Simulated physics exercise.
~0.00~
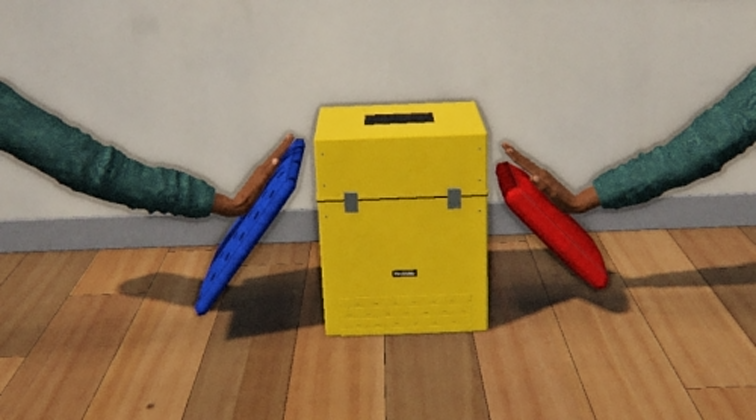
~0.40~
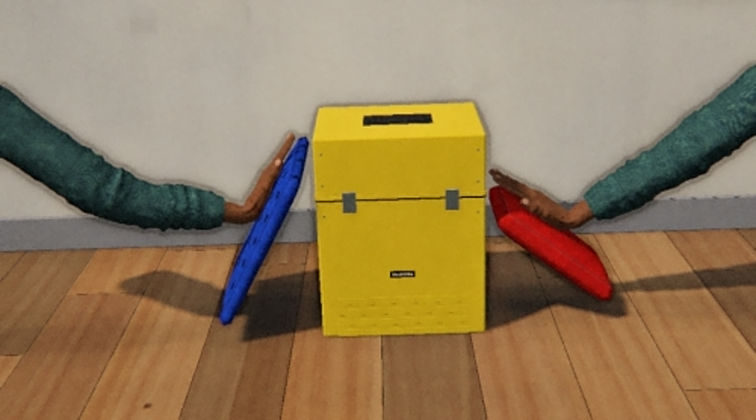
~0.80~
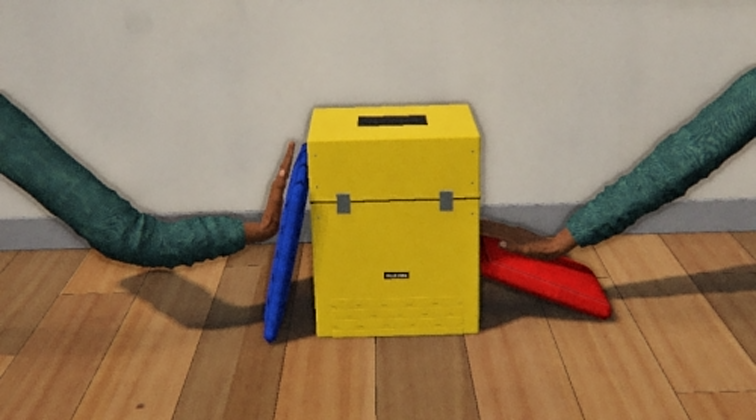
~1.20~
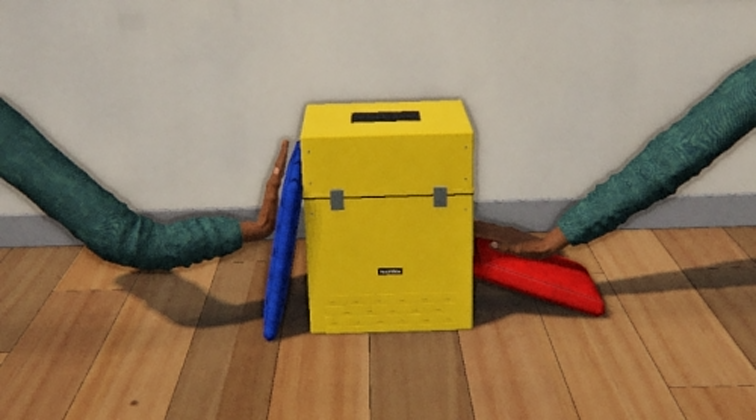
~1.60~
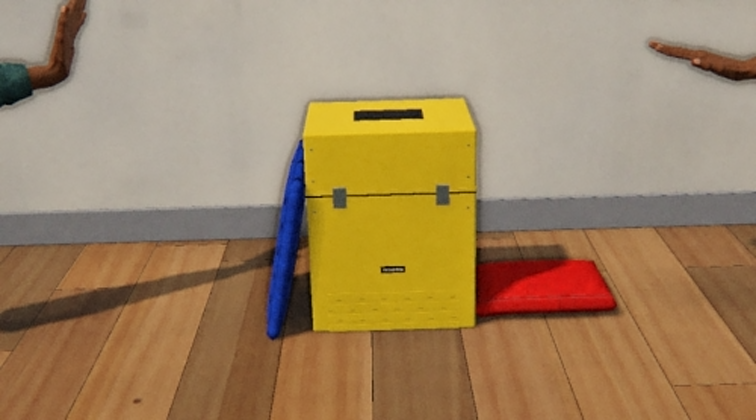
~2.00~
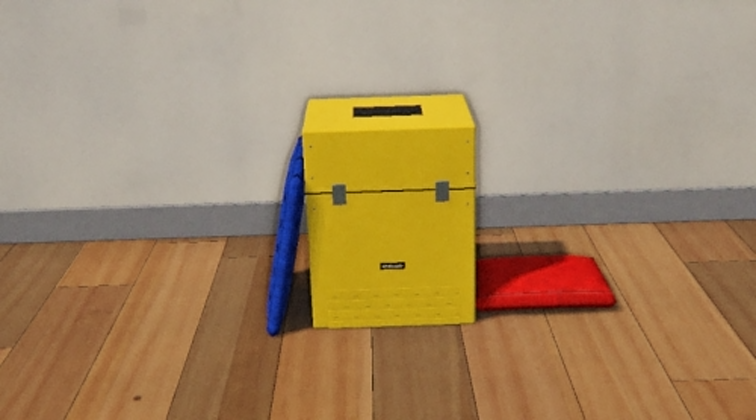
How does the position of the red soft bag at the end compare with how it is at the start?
At the start the red soft bag is held up at a slant by a hand on the right side of the yellow chest. By the end it lies flat on the floor on that same side.
